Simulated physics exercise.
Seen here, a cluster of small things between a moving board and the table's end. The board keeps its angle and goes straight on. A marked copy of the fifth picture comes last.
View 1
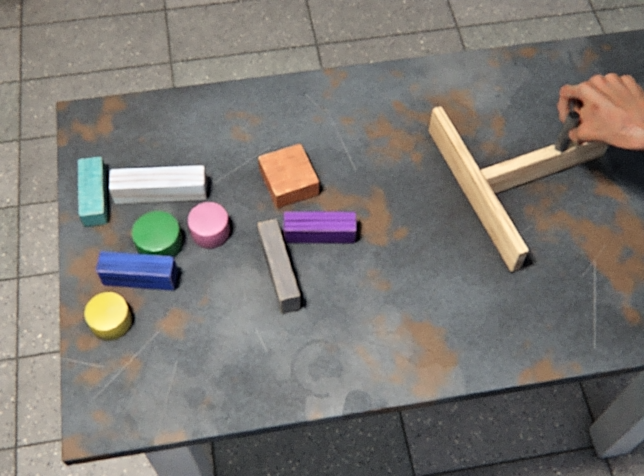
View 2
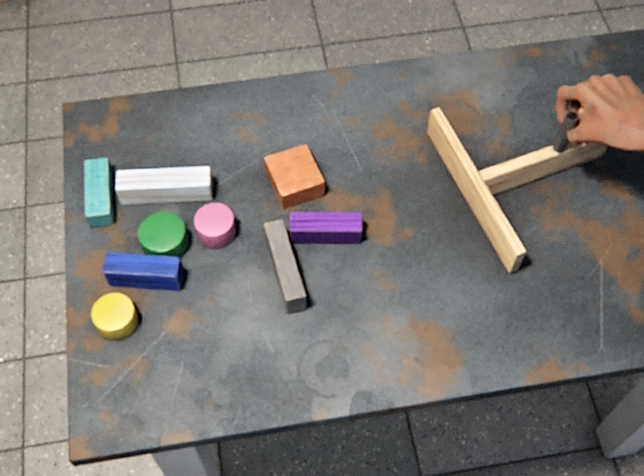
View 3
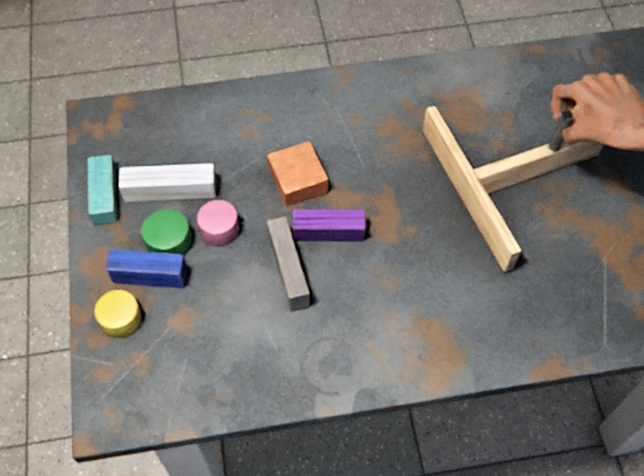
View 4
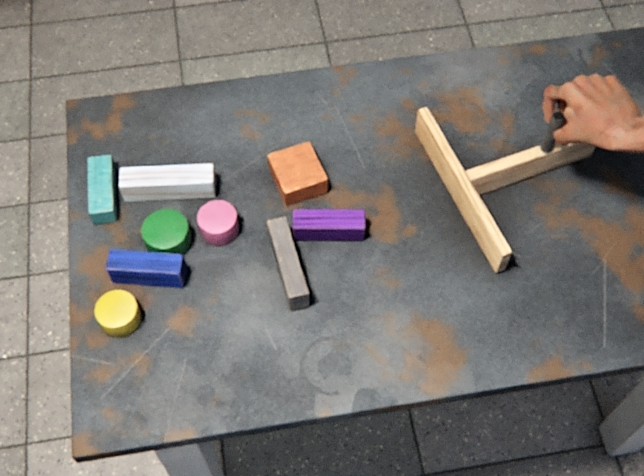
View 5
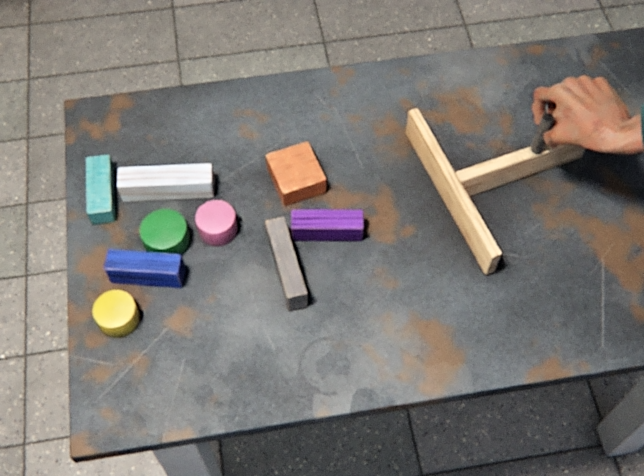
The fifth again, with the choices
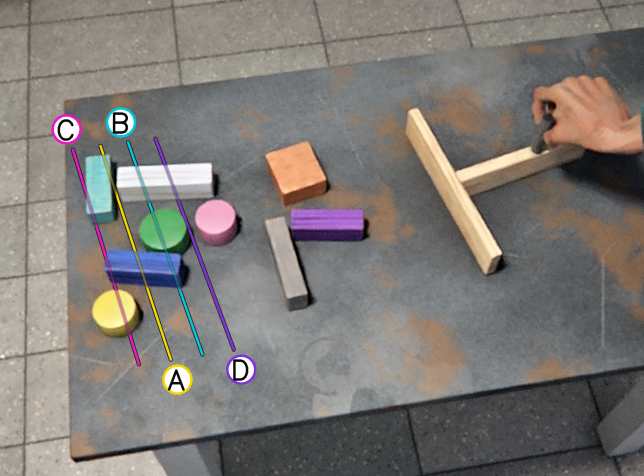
A hand gripping a T-shaped wooden tool slid it slowly a short way left across a worn dark table, while the colourful blocks and round pieces on the left stayed where they were.
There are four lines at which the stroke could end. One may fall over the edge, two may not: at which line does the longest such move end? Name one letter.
At D, and not beyond.
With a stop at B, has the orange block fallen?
No.
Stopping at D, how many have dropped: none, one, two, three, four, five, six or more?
In all, one.
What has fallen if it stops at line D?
The turquoise bar.
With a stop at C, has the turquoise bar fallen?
Yes.
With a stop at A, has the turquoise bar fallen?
Yes.
On the marked copy, A at (133, 245); B at (162, 240); C at (103, 249); D at (192, 236).
With D. Early on, board (360, 191); purple stick (324, 226); turquoise bar (101, 189).
Further on, board (266, 204); turquoise bar (88, 191); white stick (147, 187).
At the end, board (192, 215); turquoise bar over the edge; white stick (78, 203); one fallen.
As for the rest, A drops three; B drops three; C drops four.
